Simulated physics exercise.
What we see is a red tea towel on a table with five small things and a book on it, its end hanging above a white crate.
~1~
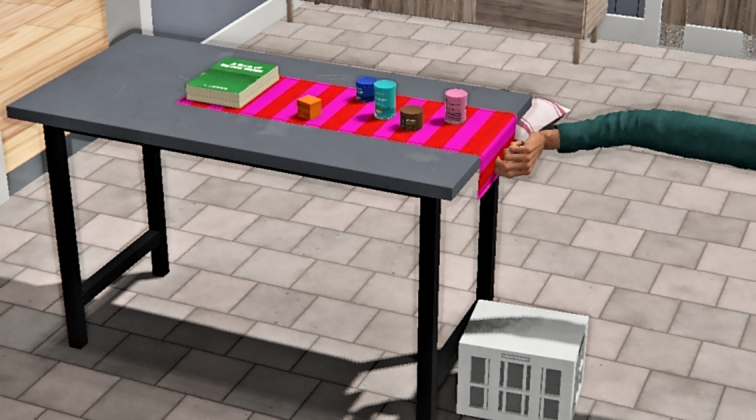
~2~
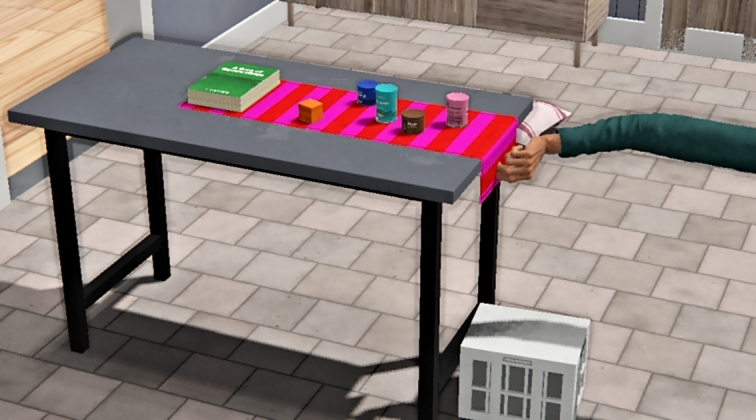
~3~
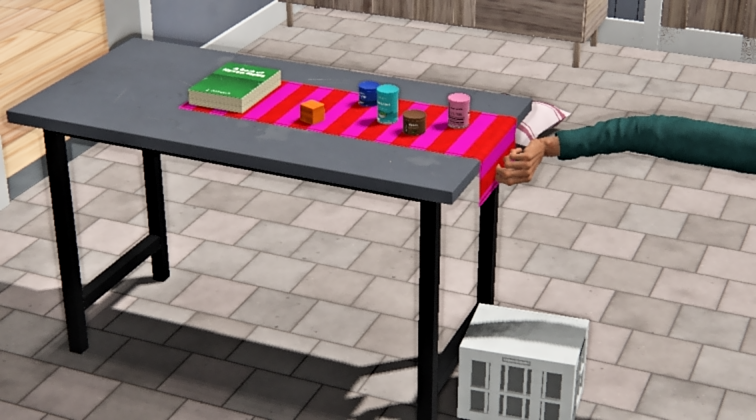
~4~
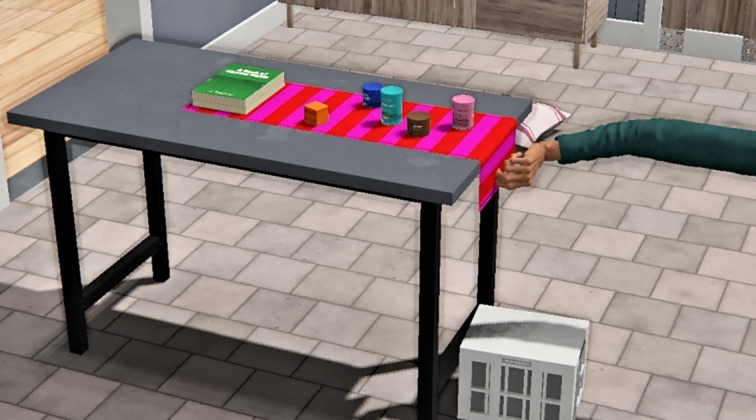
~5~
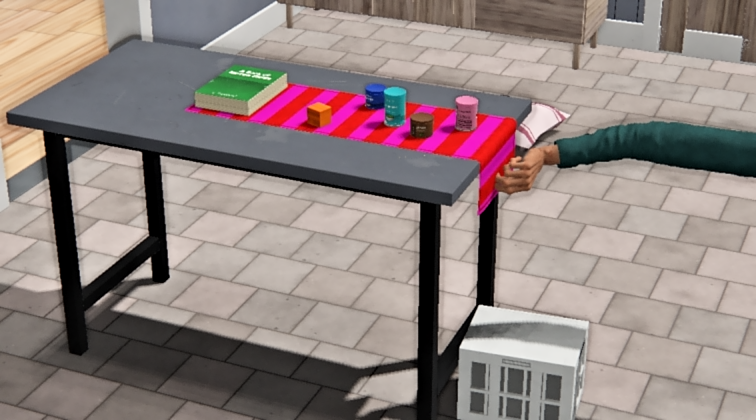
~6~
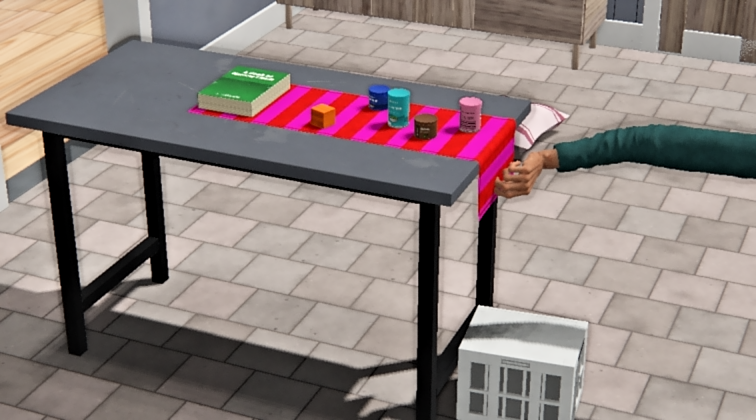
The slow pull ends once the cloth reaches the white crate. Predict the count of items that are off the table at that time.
Predicted count: Four.
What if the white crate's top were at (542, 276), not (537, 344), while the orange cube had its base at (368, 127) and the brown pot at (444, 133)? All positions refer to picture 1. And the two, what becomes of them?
Orange cube stays, brown pot is gone.
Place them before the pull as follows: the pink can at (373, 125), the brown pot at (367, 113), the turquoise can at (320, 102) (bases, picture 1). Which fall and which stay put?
Here's how it goes: The pink can leaves the top, the brown pot leaves the top and the turquoise can remains in place.
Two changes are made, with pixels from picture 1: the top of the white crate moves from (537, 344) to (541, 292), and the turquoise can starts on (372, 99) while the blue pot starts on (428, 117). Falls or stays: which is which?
Turquoise can stays, blue pot is gone.
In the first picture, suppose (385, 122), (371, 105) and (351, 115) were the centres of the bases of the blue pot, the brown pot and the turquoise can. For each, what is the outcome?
The blue pot falls; the brown pot comes down; the turquoise can falls.
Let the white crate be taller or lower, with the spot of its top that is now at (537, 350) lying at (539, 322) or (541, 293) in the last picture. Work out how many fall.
That would make 3 and 2.
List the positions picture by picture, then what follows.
In the first picture, hem (477, 201); pink can (456, 93); brown pot (412, 109); turquoise can (385, 84); blue pot (366, 80); orange cube (309, 99); top of the crate (537, 344).
In the second picture, hem (480, 205); pink can (458, 97).
In the third picture, hem (478, 207); brown pot (414, 114).
In the fourth picture, hem (479, 212); turquoise can (392, 90); top of the crate (538, 349).
In the fifth picture, hem (477, 216); blue pot (376, 88).
In the sixth picture, hem (479, 221); pink can (471, 101); brown pot (426, 118); turquoise can (399, 93); blue pot (379, 89); orange cube (323, 108).
Early on, hem near (496, 258); pink can gone.
Midway, hem near (496, 310); pink can, brown pot and turquoise can gone.
Finally, hem on the crate; pink can, brown pot, turquoise can and blue pot gone. Over the edge go four.
